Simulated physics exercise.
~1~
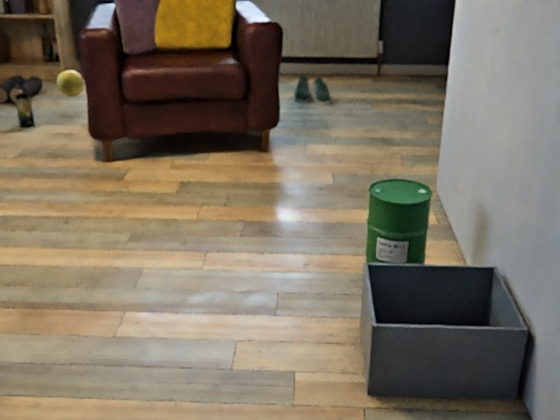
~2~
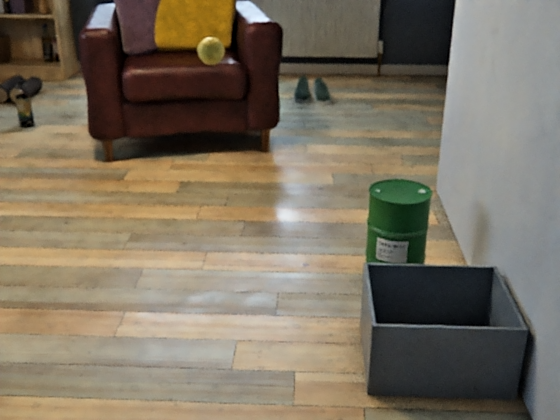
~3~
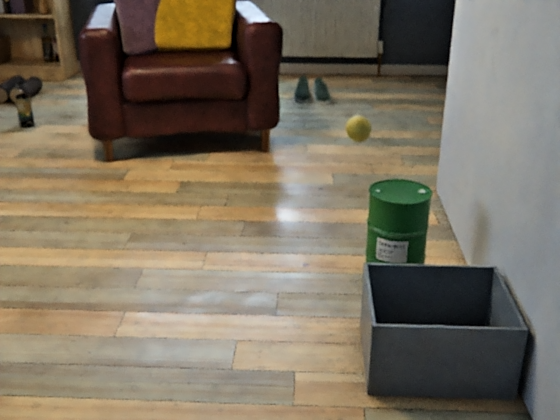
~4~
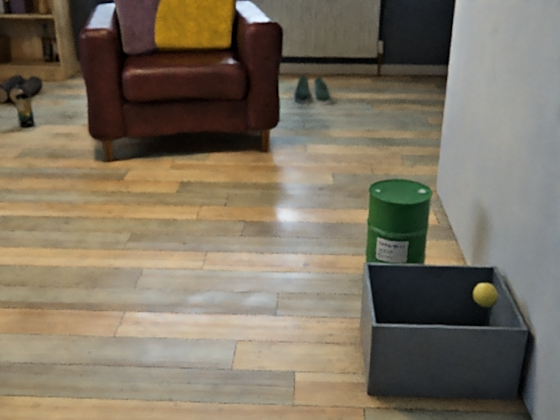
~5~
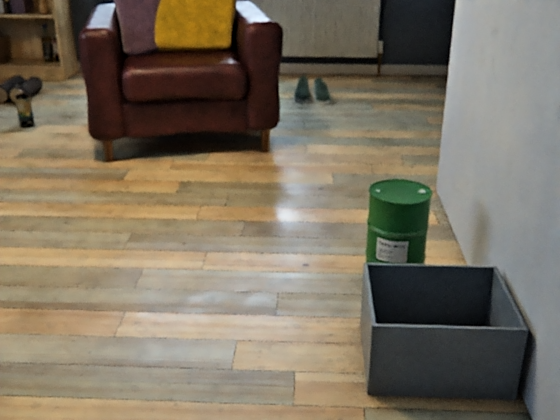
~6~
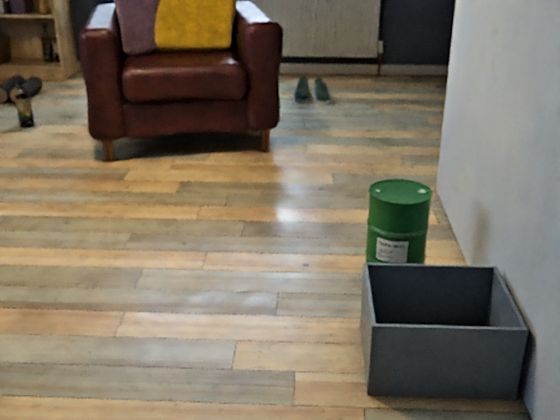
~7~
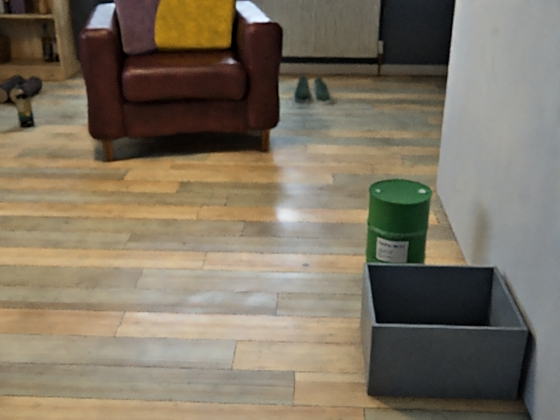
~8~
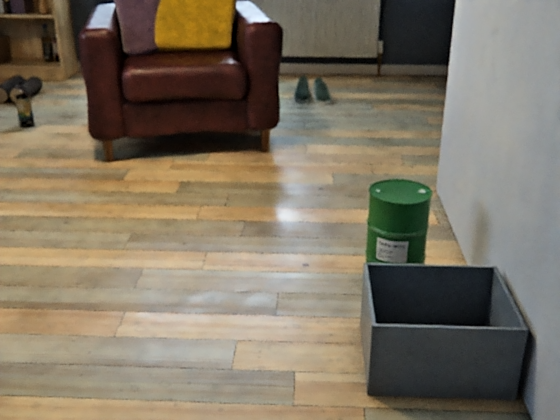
Living room with wooden floor, a yellow lemon flying rightward past a leather armchair and dropping into an open grey box.
